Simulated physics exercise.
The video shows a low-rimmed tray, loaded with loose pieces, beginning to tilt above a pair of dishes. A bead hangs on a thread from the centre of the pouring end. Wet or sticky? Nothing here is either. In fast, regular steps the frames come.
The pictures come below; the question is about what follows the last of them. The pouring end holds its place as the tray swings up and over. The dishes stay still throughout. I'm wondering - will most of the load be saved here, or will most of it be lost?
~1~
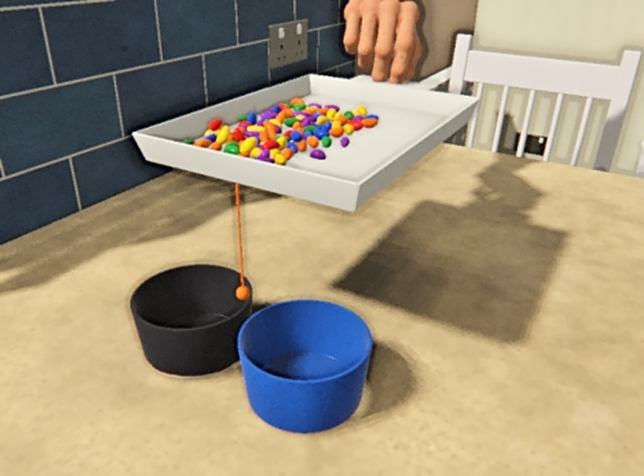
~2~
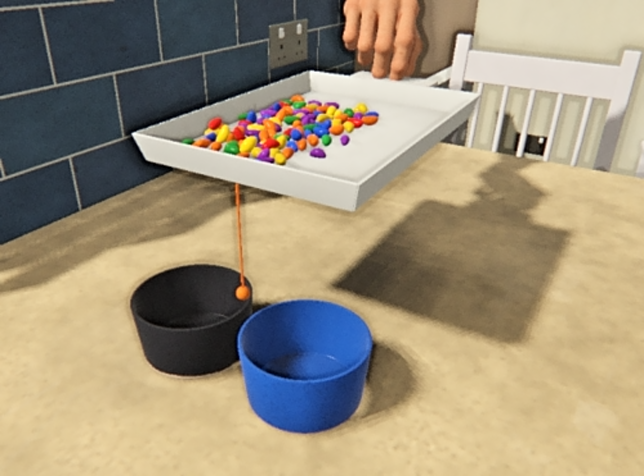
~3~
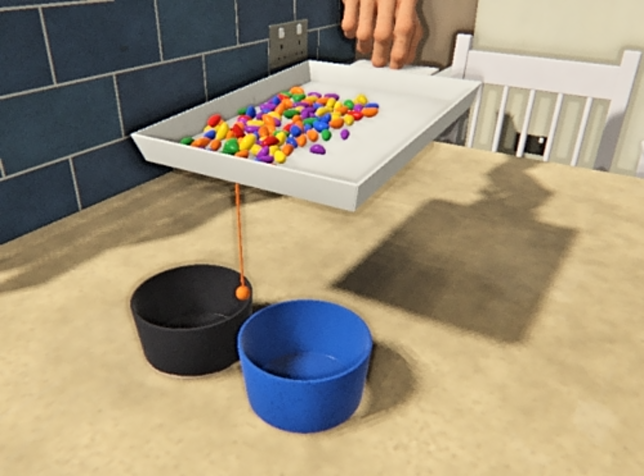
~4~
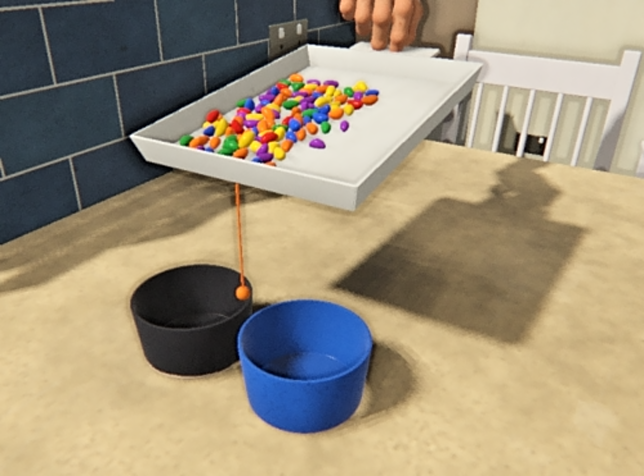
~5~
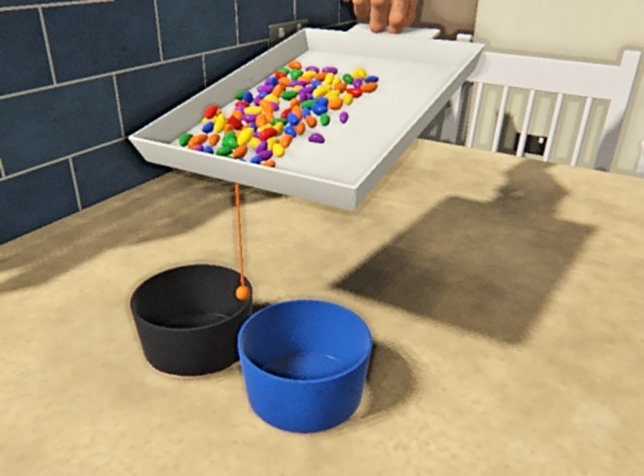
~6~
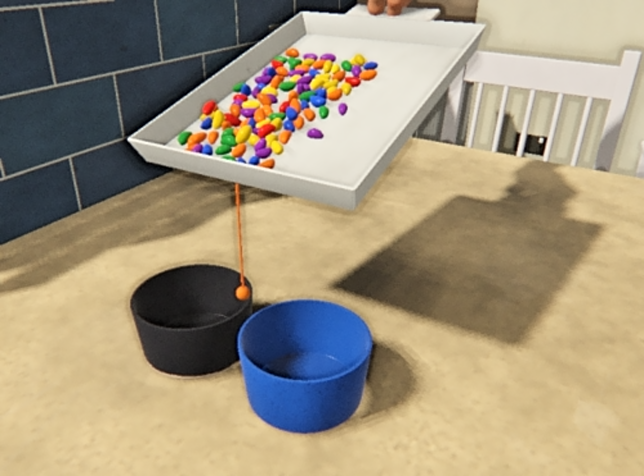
Most of the load misses the dishes.
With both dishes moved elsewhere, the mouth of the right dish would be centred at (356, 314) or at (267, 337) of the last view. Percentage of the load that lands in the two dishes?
Roughly 0% first, roughly 60% second.
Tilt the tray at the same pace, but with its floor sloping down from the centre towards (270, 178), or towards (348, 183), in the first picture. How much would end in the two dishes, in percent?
You'd see roughly 30 per cent the first time and 80 per cent the second.
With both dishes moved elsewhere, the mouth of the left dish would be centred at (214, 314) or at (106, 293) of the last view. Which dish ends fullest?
One: The left one. Two: The right-hand dish.
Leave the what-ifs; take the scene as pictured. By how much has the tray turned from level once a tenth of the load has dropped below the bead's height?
Roughly 105 degrees of turn.
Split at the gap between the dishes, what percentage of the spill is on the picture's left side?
Near 90 %.
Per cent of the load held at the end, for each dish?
Per hundred pieces: Left dish roughly 20, right dish roughly 10.
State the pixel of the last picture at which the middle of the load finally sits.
Roughly pixel (179, 417).
Soon after the last picture, tray tipped steeply; nearly all on the tray; a stray few in the air.
A little later, tray tipped past a quarter turn; nearly all on the tray; a stray few in the right dish; a stray few outside both; a stray few in the air.
Later still, tray tipped past a quarter turn; a small part in the right dish; a small part in the left dish; most outside both.
At rest, tray tipped past a quarter turn; a small part in the right dish; a small part in the left dish; most outside both.
